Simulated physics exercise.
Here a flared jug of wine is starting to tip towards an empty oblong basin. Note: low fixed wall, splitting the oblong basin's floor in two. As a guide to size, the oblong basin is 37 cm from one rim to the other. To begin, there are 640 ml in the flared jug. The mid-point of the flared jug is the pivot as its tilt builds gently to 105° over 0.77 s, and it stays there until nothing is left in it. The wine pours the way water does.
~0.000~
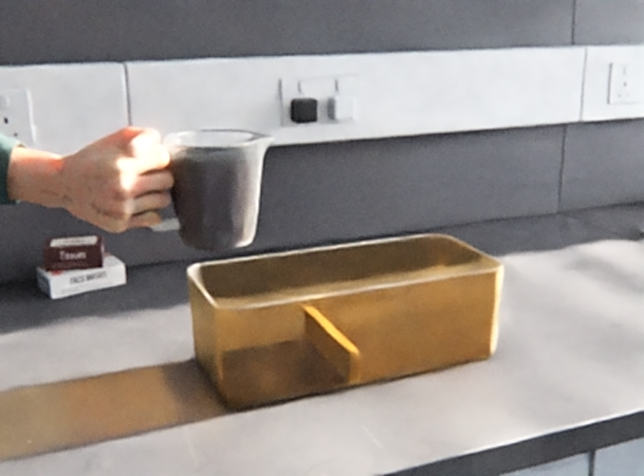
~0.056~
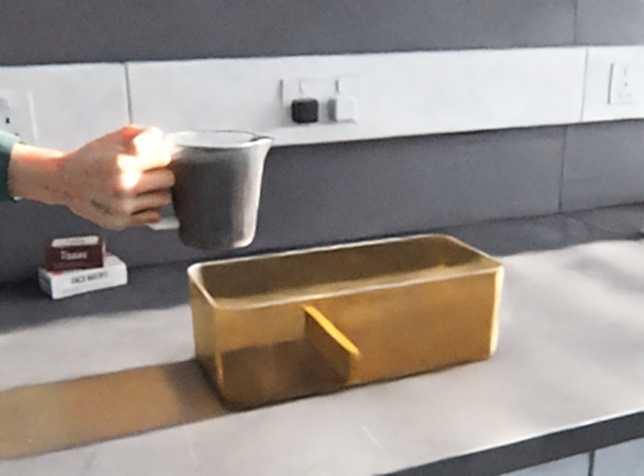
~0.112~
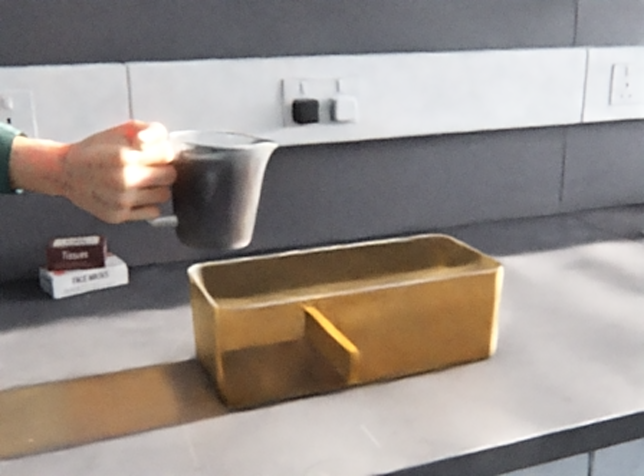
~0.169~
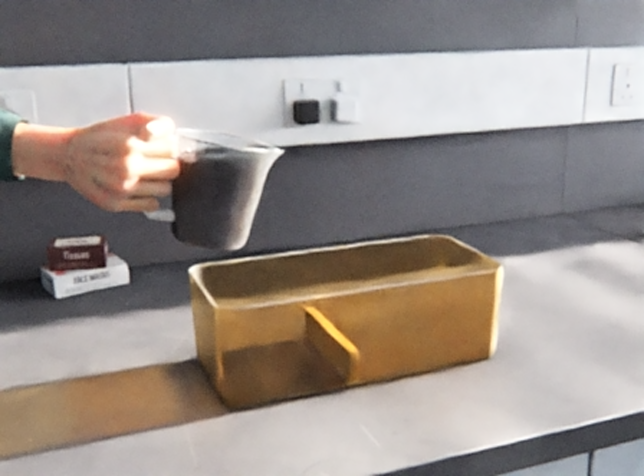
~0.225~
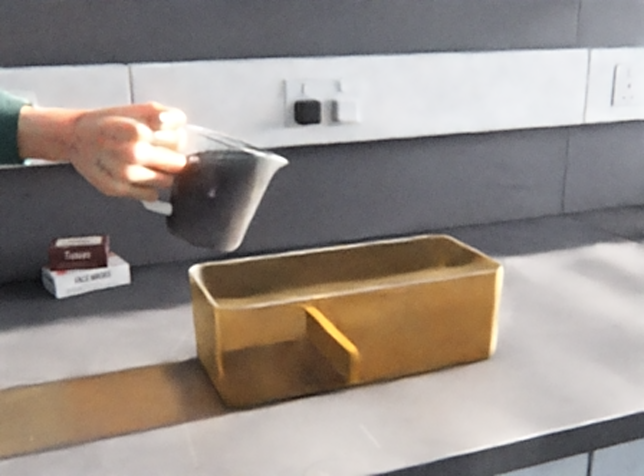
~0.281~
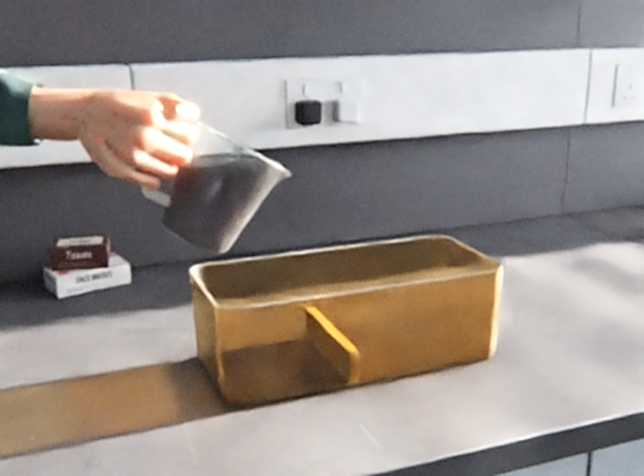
On a grey countertop, a hand holds a dark-looking flared jug above the left part of an oblong amber basin with a low divider, then gradually tilts it rightward, its lip lowering towards the basin.
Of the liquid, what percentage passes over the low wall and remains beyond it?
The far part has about 32 per cent.
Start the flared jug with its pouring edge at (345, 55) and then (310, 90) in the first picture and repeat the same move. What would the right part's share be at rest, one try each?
Some 90 and 90 per cent, in that order.
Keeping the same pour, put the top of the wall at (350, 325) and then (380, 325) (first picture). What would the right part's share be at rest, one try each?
10 in a hundred, followed by 10 in a hundred.
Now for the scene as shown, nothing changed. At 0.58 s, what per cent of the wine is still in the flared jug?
About 54 percent.
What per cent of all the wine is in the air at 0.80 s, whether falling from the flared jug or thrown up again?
Roughly 8 per cent.
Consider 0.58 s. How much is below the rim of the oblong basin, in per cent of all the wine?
Some 26 per cent.
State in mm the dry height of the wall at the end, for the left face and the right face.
Left roughly 22 mm; right roughly 34 mm.
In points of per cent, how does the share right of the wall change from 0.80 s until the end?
The right part's share grows by around 1 per cent.
Then, 0.58 s in, the tilt is 90° and 53 per cent is still to pour, 9 is left of the wall and 17 right of it.
Then, 0.80 s in, the tilt is 105° and 10 per cent is still to pour, 51 is left of the wall and 31 right of it.
Then, 1.02 s in, the tilt is 105° and 0 per cent is still to pour, 66 is left of the wall and 31 right of it.
Then, 1.27 s in, the tilt is 105° and 0 per cent is still to pour, 67 is left of the wall and 32 right of it.
Finally, 67 per cent lies left of the wall, 32 right of it and 1 outside.
